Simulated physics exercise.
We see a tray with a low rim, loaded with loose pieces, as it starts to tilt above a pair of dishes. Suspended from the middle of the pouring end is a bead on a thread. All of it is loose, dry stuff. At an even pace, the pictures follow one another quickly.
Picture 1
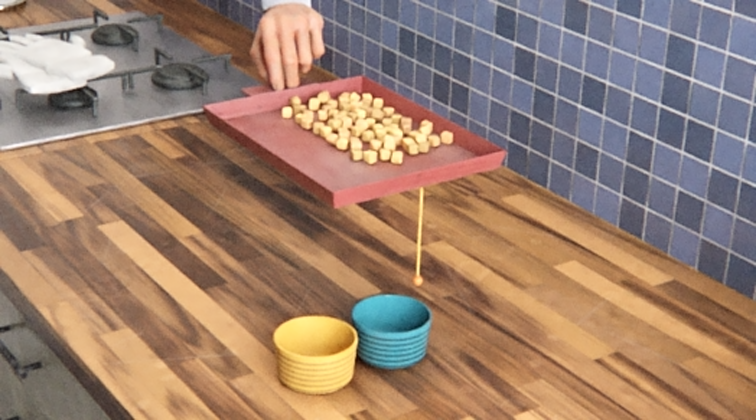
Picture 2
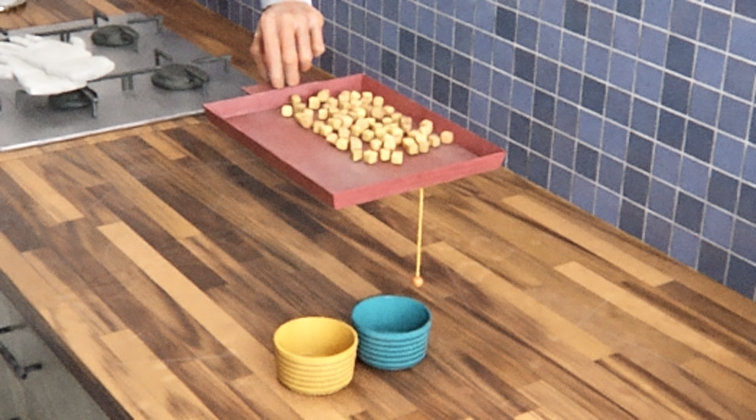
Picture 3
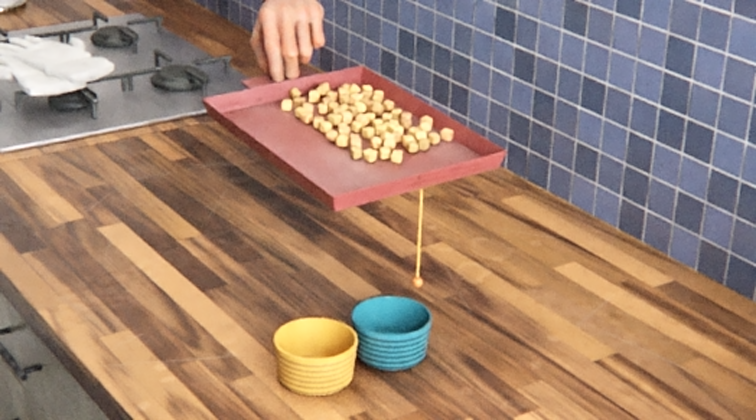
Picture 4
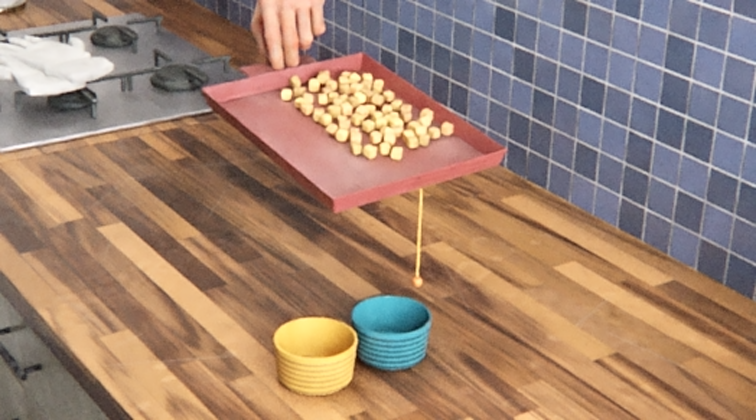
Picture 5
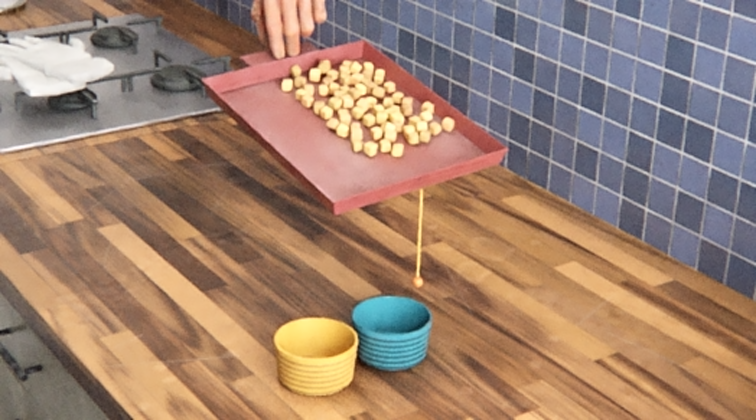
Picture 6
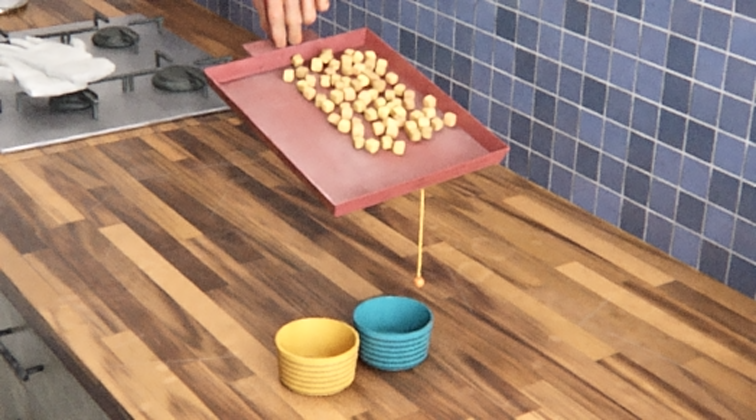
A red tray of small tan cubes, held by a hand at its far end, gradually tilts toward its near left corner above a yellow dish and a teal dish, while a bead hangs nearly still on its thread.
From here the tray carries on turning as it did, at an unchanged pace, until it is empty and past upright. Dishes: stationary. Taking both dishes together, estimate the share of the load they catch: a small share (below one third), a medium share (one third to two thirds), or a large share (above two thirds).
They catch a medium share of it.
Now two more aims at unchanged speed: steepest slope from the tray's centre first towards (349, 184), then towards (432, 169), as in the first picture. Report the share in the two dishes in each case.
Around 60 percent for the first aim and around 0 percent for the second.
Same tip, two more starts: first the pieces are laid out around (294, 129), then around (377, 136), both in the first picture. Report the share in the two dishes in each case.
Close to 60 %, followed by close to 50 %.
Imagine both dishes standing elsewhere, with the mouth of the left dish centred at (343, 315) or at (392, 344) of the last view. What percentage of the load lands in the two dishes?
It would be roughly 30 per cent, followed by roughly 40 per cent.
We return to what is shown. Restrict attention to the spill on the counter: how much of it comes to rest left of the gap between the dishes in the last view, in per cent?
Close to 40 in a hundred.
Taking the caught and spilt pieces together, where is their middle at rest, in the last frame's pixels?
Centre at rest, last view: Approx. (378, 354).
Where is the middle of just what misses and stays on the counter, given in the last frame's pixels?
The centre sits close to (384, 392).
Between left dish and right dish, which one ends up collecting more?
The right-hand one.
Shortly afterwards, tray tipped steeply; all but a few on the tray; a little in the air.
Next, tray tipped right over; the bulk on the tray; a little in the left dish; only a few in the right dish; a little outside both.
Some moments later, tray tipped past a quarter turn; a little in the left dish; near a third in the right dish; near half outside both; only a few in the air.
In the end, tray tipped past a quarter turn; a little in the left dish; near a third in the right dish; near half outside both; only a few in the air.
